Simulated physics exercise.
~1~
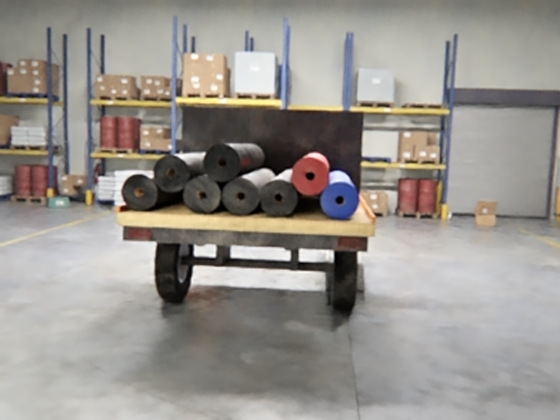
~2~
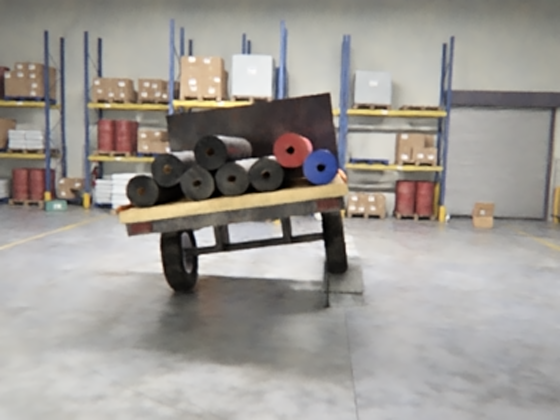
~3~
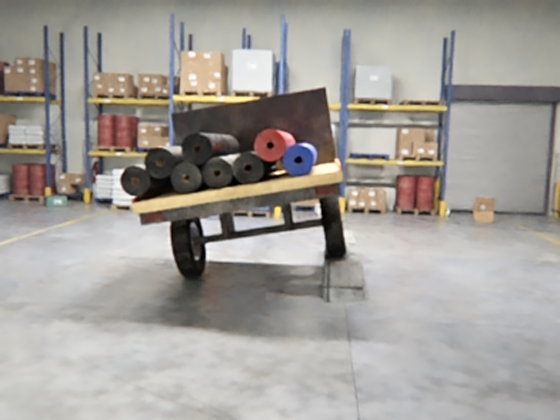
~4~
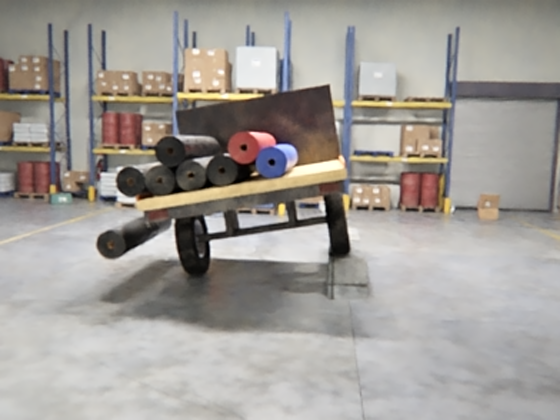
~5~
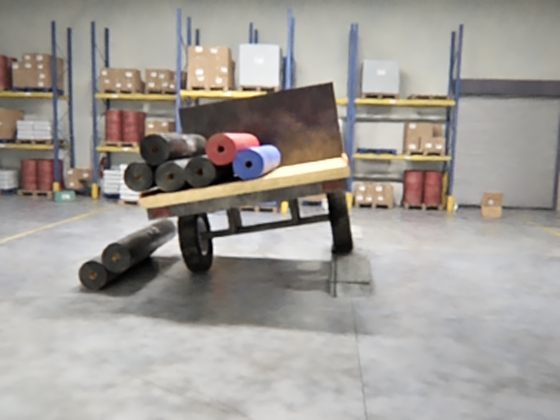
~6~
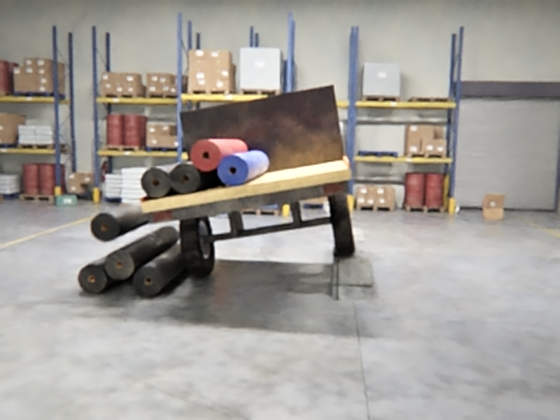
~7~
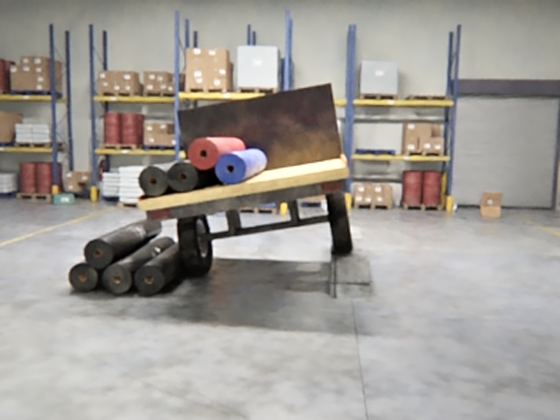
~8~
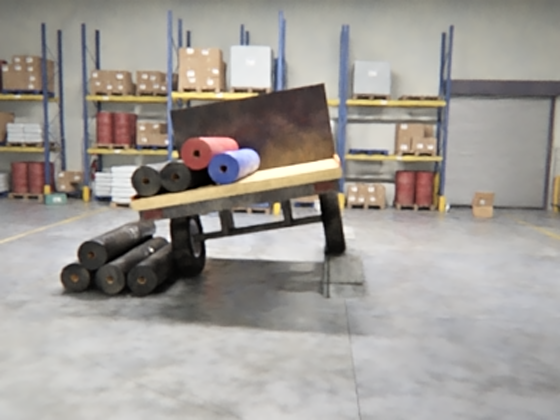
Flat trailer tilting as its right wheel rises, four black rolls dropping off the left while red and blue stay aboard.
